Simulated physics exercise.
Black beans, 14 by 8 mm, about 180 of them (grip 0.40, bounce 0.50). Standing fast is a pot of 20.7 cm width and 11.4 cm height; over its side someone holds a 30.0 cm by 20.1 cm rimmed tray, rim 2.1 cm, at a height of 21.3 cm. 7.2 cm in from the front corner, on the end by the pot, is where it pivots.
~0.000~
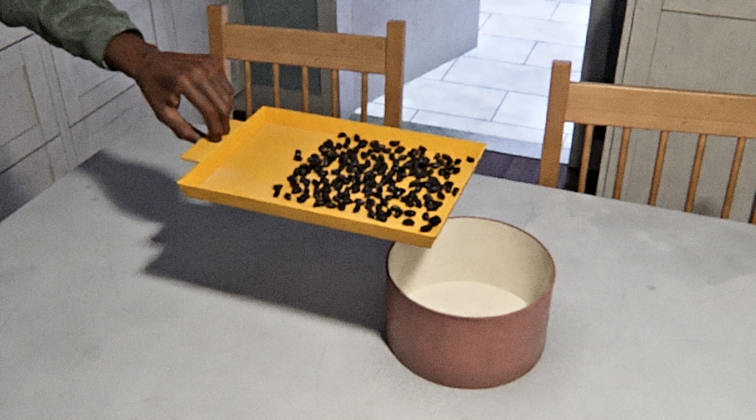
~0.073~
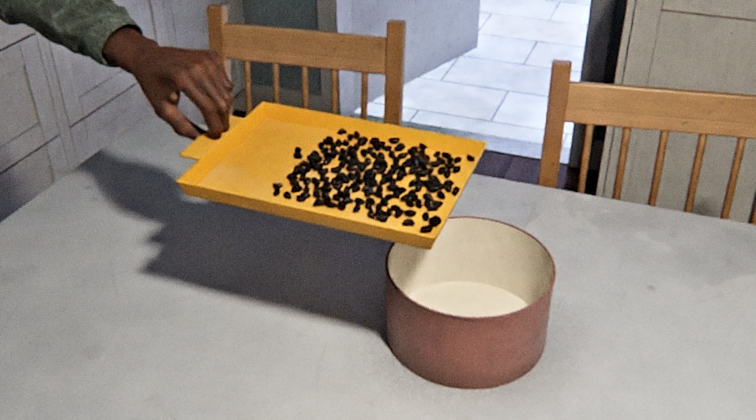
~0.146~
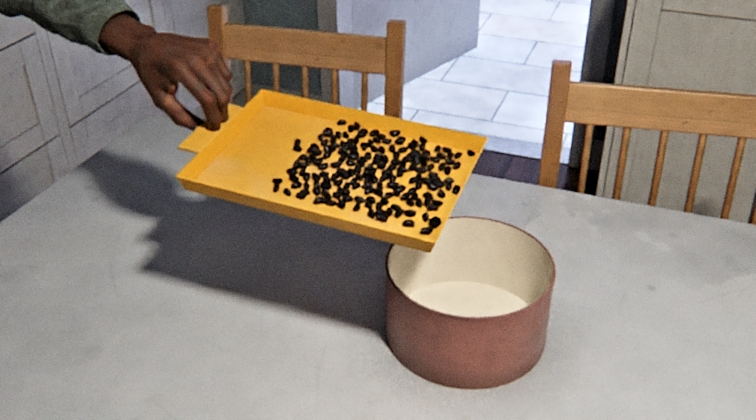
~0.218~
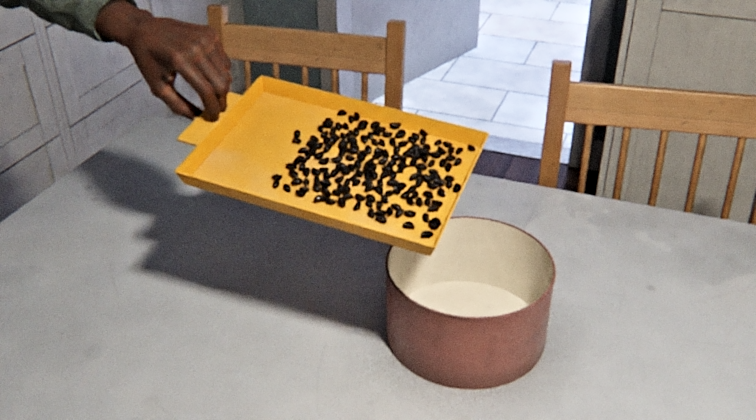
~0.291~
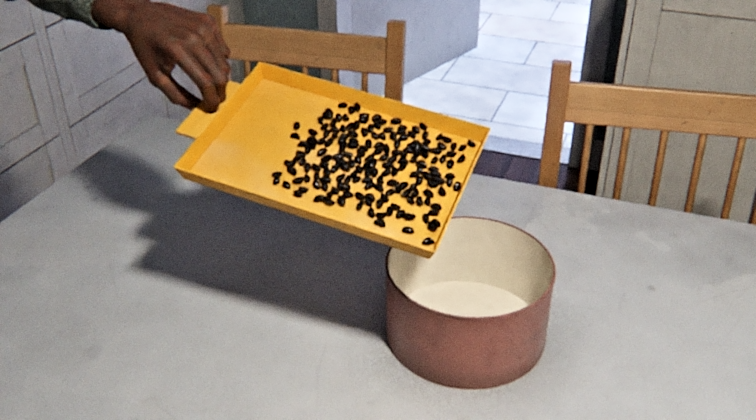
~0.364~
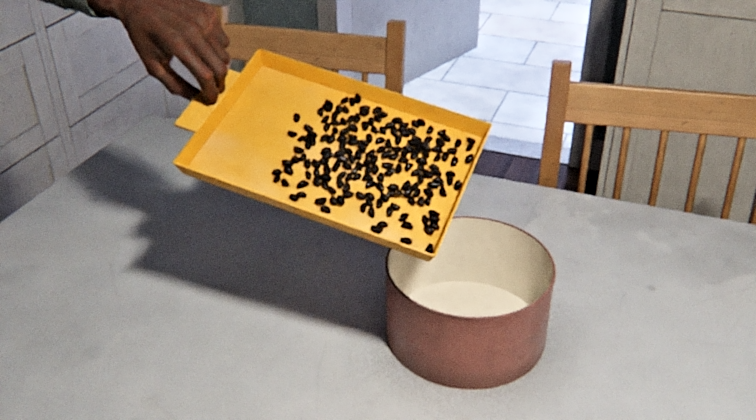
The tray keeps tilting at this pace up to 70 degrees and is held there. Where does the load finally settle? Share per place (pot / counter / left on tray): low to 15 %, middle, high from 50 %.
Shares - pot: Low, counter: High, tray: Middle.
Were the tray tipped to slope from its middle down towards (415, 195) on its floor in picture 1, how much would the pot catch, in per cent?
I'd estimate about 35 %.
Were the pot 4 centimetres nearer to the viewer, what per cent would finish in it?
In that case about 45 percent would end up there.
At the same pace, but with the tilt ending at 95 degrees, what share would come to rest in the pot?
Then about 15 per cent.
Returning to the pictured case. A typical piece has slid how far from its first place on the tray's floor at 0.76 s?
Around 7 centimetres.
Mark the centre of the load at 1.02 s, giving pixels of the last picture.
Approximately (395, 222) in the last picture.
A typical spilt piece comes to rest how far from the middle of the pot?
Roughly 18 centimetres.
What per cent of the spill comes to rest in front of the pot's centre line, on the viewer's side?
Share: Some 100 %.
After 0.76 s, tilt 44 degrees; the tray holds 100 %, the pot 0 %.
After 1.02 s, tilt 60 degrees; the tray holds 100 %, the pot 0 %.
After 1.39 s, tilt 70 degrees; the tray holds 65 %, the pot 0 %.
At rest (3.2 s), pot 5 %, counter 70 %, tray 25 %.
